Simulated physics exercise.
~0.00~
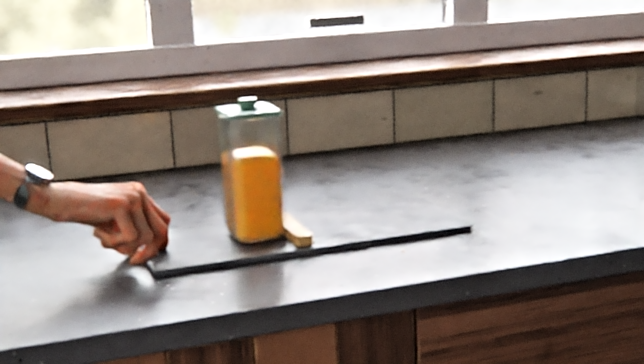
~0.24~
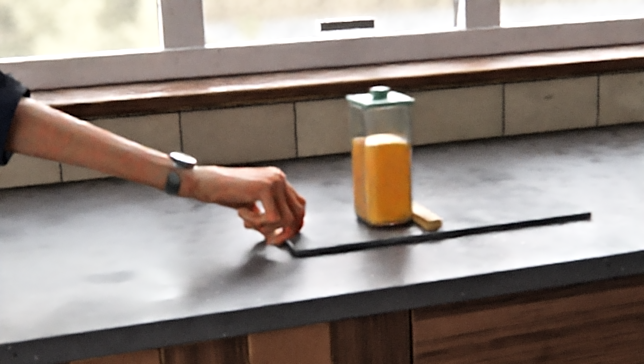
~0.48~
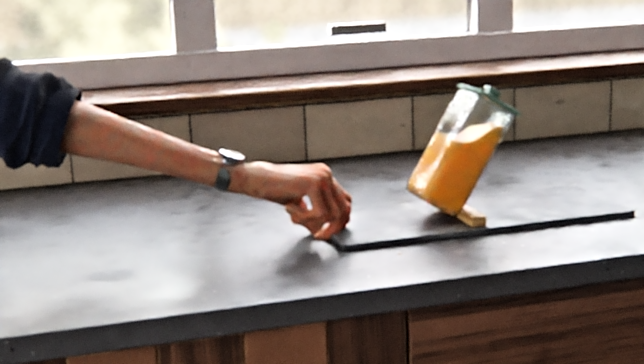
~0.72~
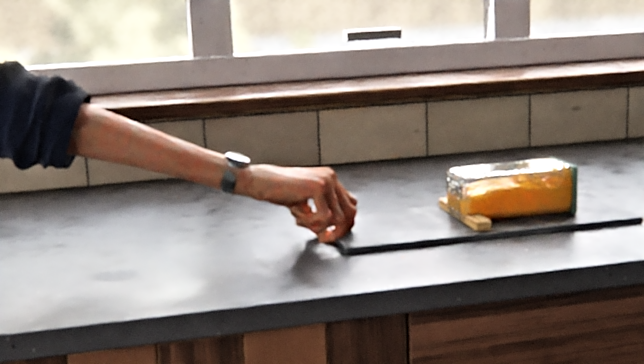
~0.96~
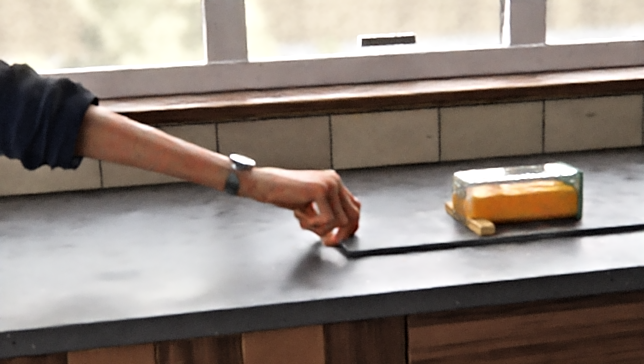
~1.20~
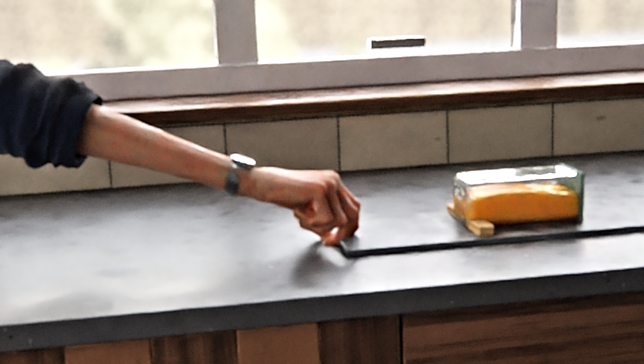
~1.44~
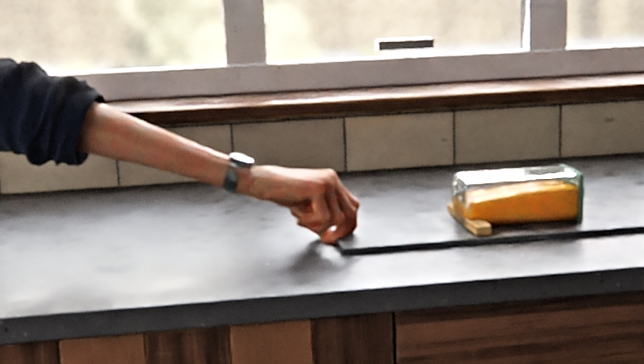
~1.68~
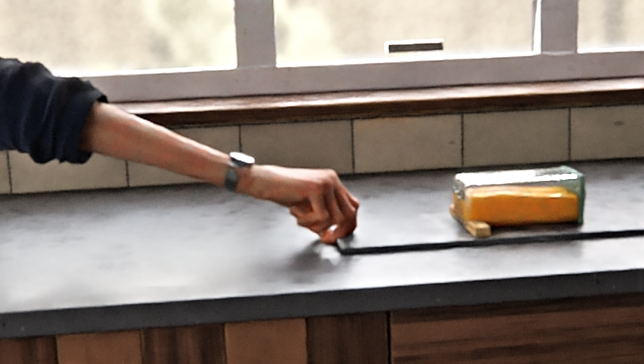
A clear canister of orange juice toppled over to the right as a hand slid the dark board it stood on along a gray counter and stopped, leaving the canister lying on its side by a small wooden strip, the hand still holding on.
